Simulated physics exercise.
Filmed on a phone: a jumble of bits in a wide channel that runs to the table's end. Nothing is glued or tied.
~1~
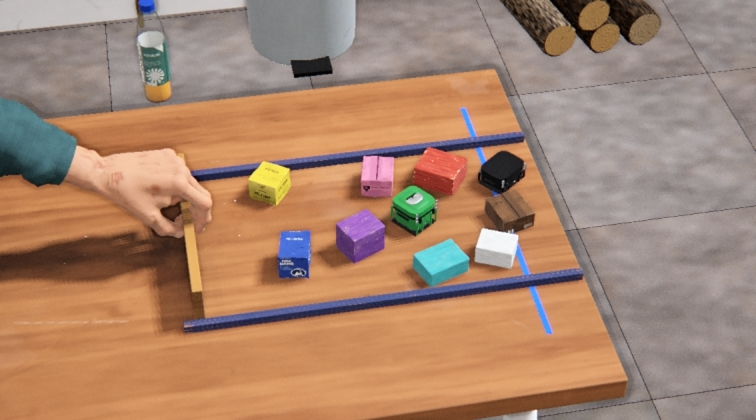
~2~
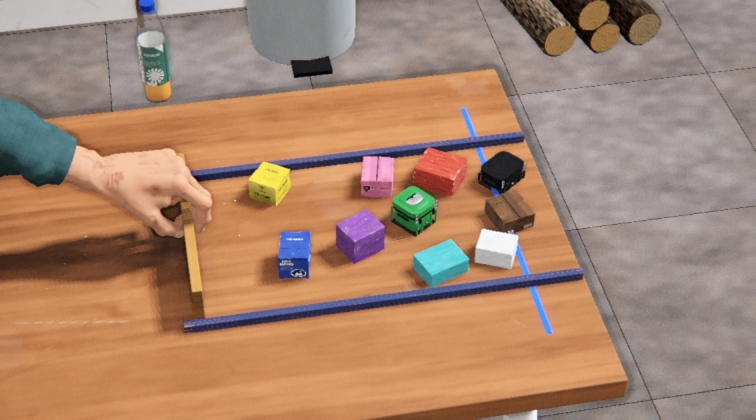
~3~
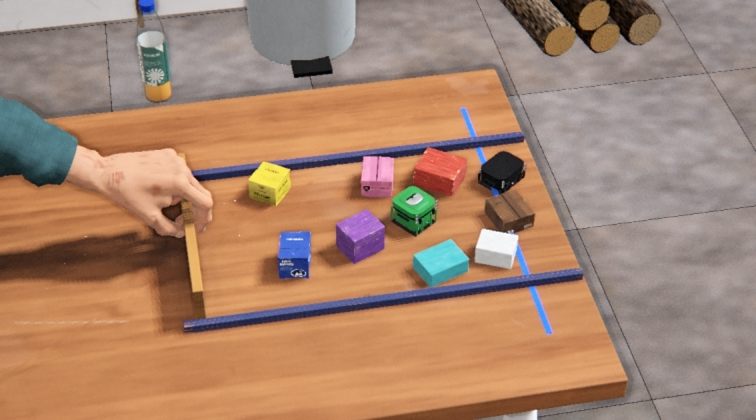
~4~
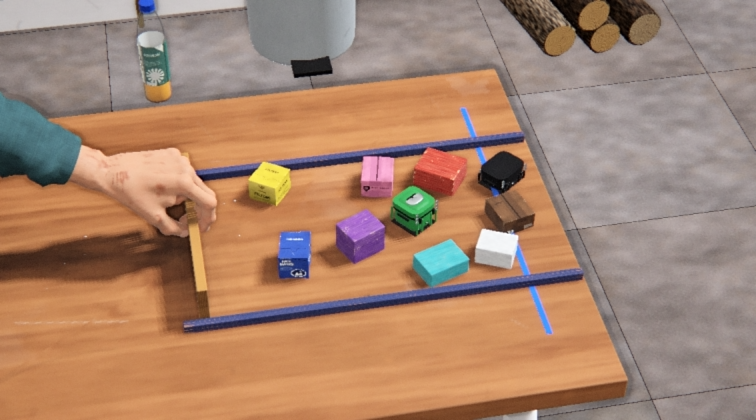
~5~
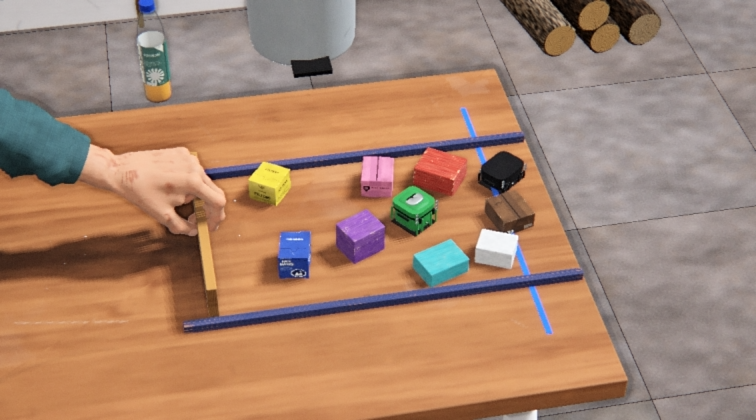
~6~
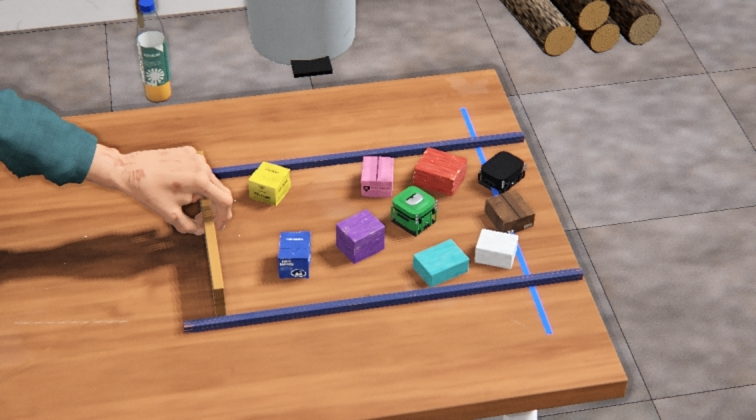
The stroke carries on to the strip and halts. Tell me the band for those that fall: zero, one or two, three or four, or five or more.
Outcome: The number that fall off is three or four.
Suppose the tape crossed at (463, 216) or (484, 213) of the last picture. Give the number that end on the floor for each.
Try by try, 1 and 2.
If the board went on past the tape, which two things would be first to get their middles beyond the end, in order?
They are the black case, then the brown box.
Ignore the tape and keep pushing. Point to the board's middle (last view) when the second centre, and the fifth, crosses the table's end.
First at (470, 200), next at (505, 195).
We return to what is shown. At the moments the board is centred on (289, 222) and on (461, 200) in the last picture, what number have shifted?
2 and 10.
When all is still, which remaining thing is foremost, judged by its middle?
That is the purple block.
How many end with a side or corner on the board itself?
4 of them.
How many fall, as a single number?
In all, 4 of them.
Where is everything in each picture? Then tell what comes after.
The first picture shows black case (502, 173); brown box (510, 212); white block (496, 249); board (189, 234); tape (502, 211).
The second picture shows brown box (510, 213); pink box (377, 177).
The third picture shows white block (496, 249); blue box (295, 255).
The fourth picture shows black case (502, 173); board (194, 234).
The fifth picture shows brown box (510, 213); turquoise block (441, 263).
The sixth picture shows black case (502, 173); brown box (510, 213); white block (496, 249); board (209, 232); tape (502, 211).
A little later, none off yet; black case at rest near (502, 173); brown box at rest near (510, 213); white block at rest near (496, 249).
When it is over, the number that fall off is three or four; down, red block, white block, brown box and black case.
